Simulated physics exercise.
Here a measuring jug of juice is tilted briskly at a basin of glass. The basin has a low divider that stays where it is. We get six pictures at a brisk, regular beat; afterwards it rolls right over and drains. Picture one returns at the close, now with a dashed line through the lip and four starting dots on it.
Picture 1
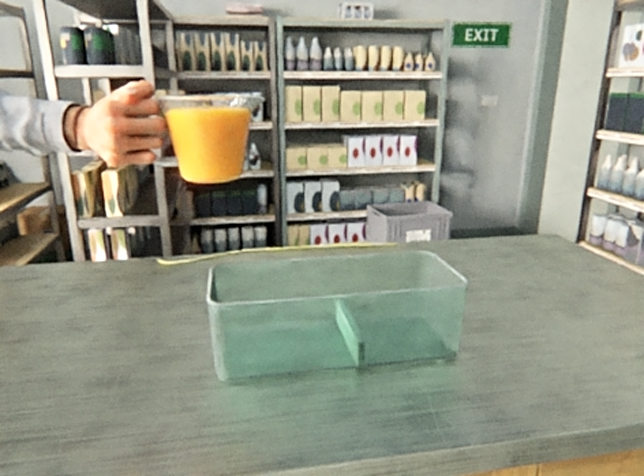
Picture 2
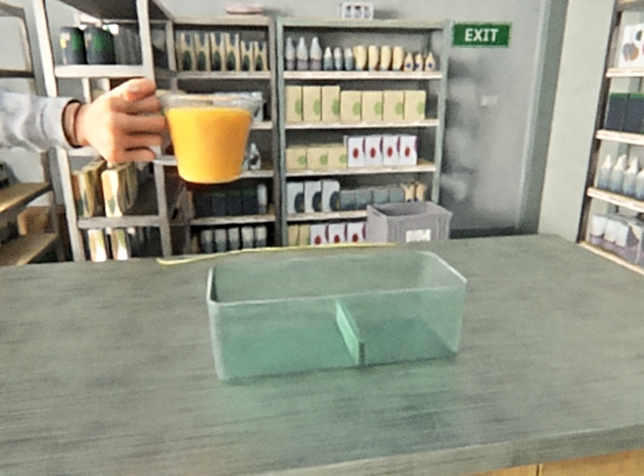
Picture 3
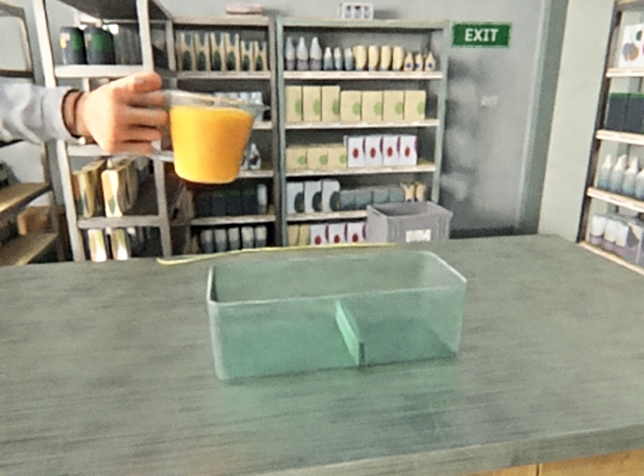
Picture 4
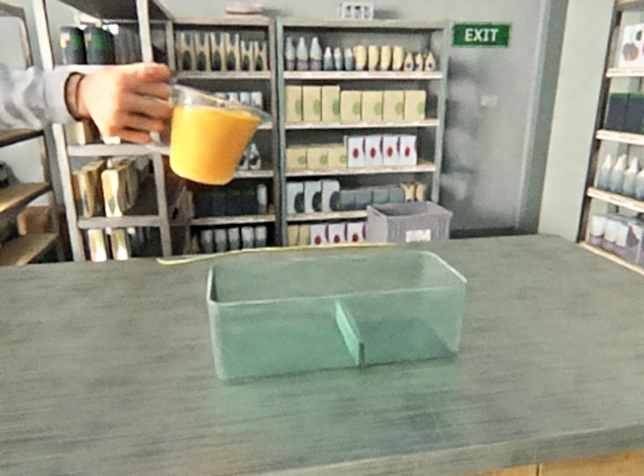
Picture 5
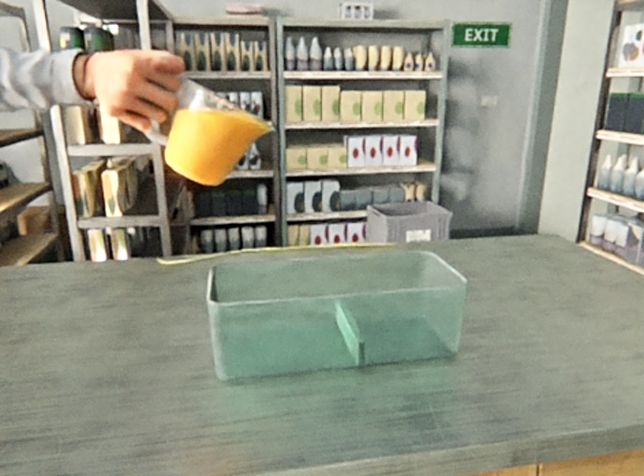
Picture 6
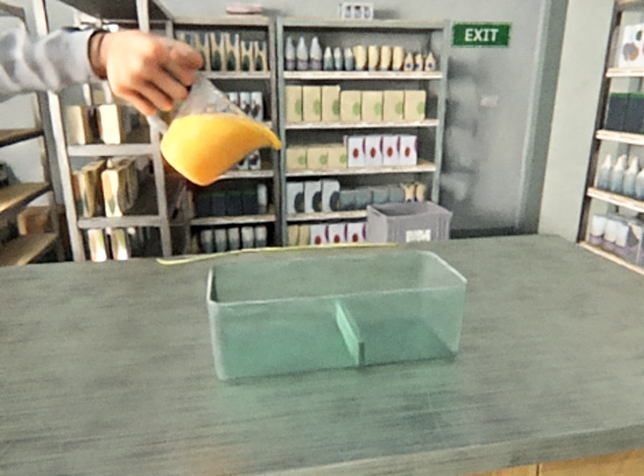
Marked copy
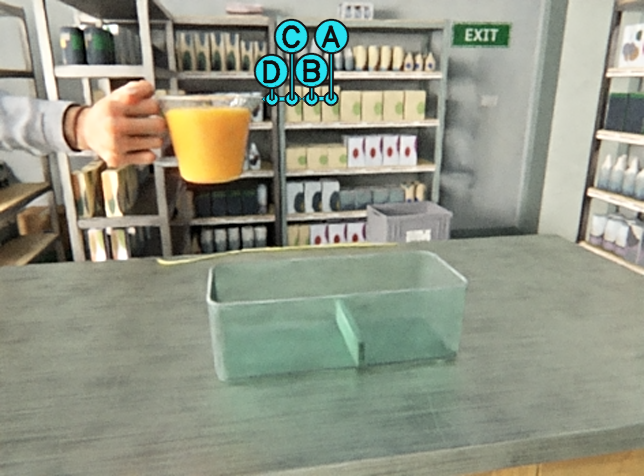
A hand holding a clear measuring jug of orange juice tilted it briskly to the right above a divided glass basin on a counter, until the juice ran up to and over the lip.
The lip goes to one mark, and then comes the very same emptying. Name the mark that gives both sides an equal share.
B beats the others.
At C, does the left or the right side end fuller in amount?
More ends on the left.
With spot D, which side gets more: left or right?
More ends on the left.
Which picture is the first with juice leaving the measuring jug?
Picture 6.
On the marked copy, A at (331, 98); B at (311, 98); C at (291, 98); D at (271, 99).
If A is chosen, about 13 % ends left of the wall and 80 % right of it; 7 % is lost outside.
If B is chosen, about 50 % ends left of the wall and 45 % right of it; 5 % is lost outside.
If C is chosen, about 72 % ends left of the wall and 21 % right of it; 7 % is lost outside.
If D is chosen, about 80 % ends left of the wall and 9 % right of it; 11 % is lost outside.
